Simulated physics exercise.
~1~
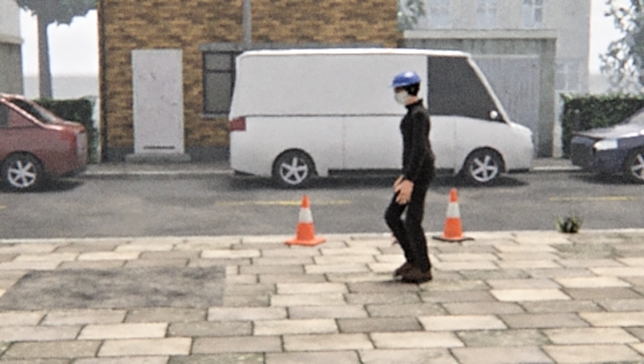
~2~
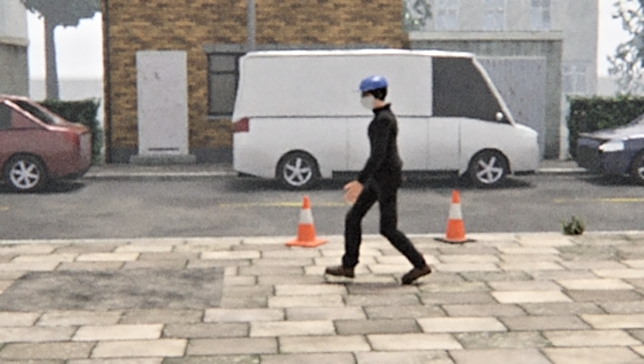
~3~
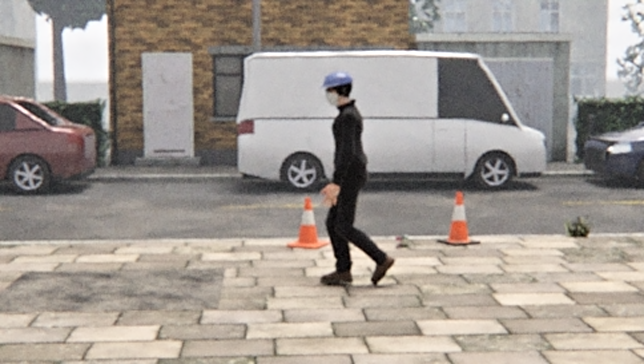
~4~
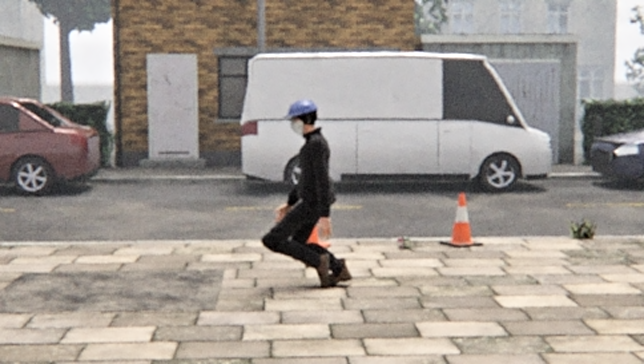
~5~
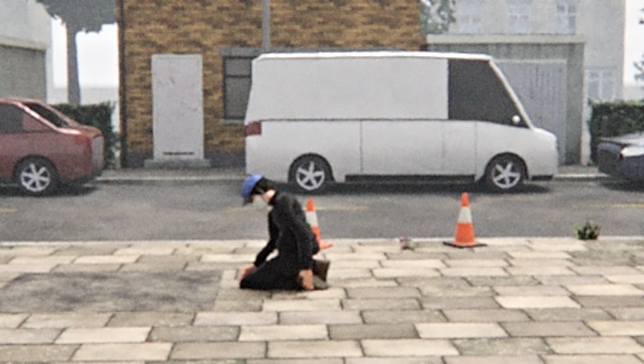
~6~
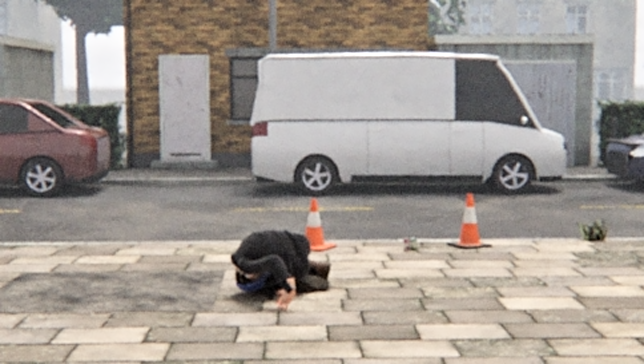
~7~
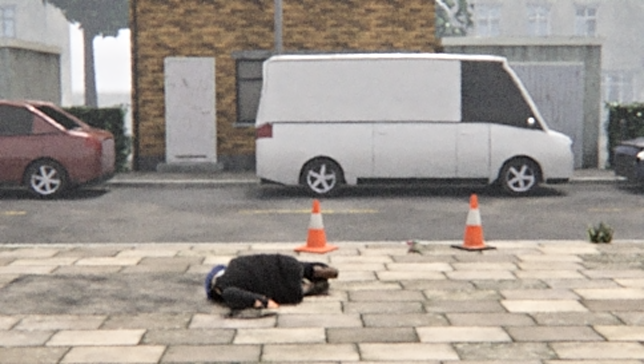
At the start, a person in dark clothes, a blue cap and a pale face covering walks left along a paved sidewalk, past two orange and white cones, with a white van and a red car parked across the road. The view drifts slightly sideways as the walker strides toward a dark mat on the paving. Suddenly the knees buckle and the body sinks into a kneel. The torso folds forward, head dropping to the ground, and the person rolls down low. Finally the person lies crumpled on the pavement, with hips, chest and head all short of the mat's near edge.
